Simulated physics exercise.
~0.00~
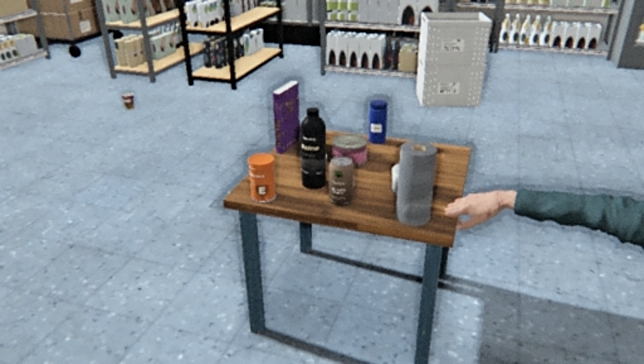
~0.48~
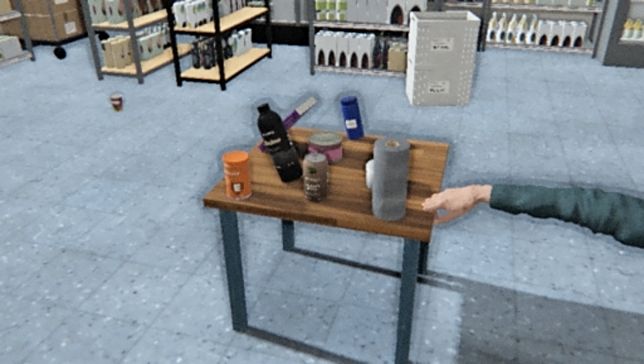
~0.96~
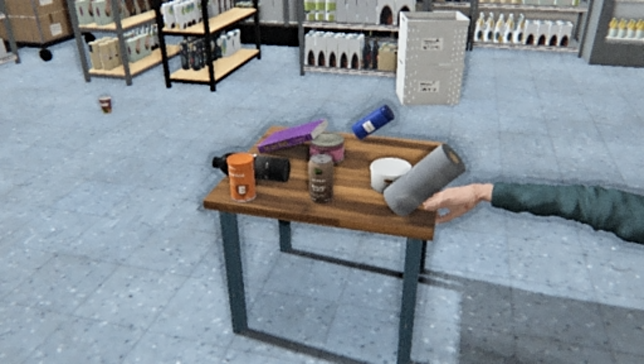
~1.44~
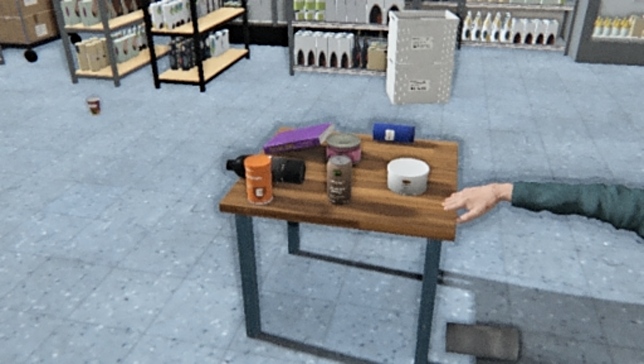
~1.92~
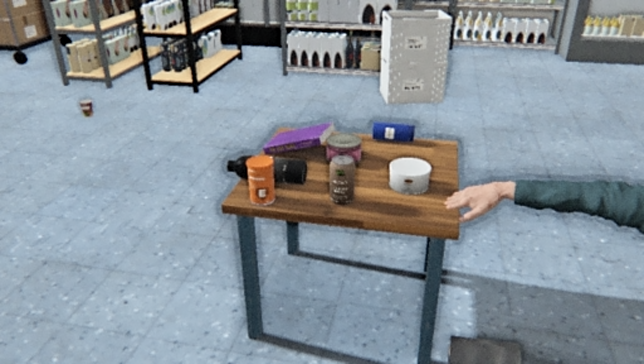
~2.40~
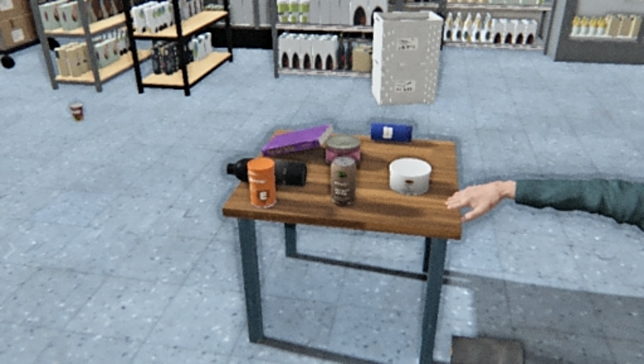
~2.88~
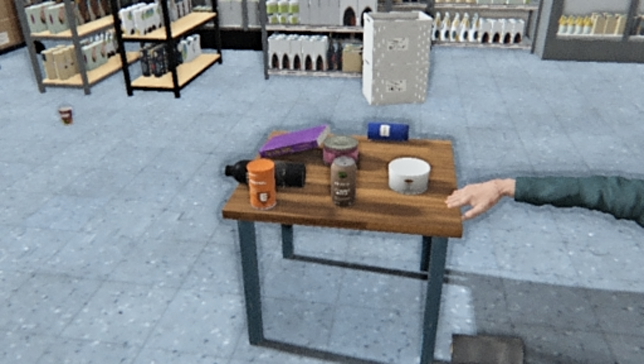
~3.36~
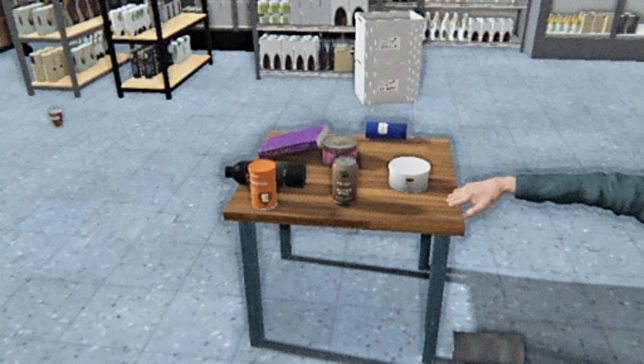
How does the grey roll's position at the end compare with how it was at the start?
At the start the grey roll stands upright on the table, but at the end it lies on its side on the floor.
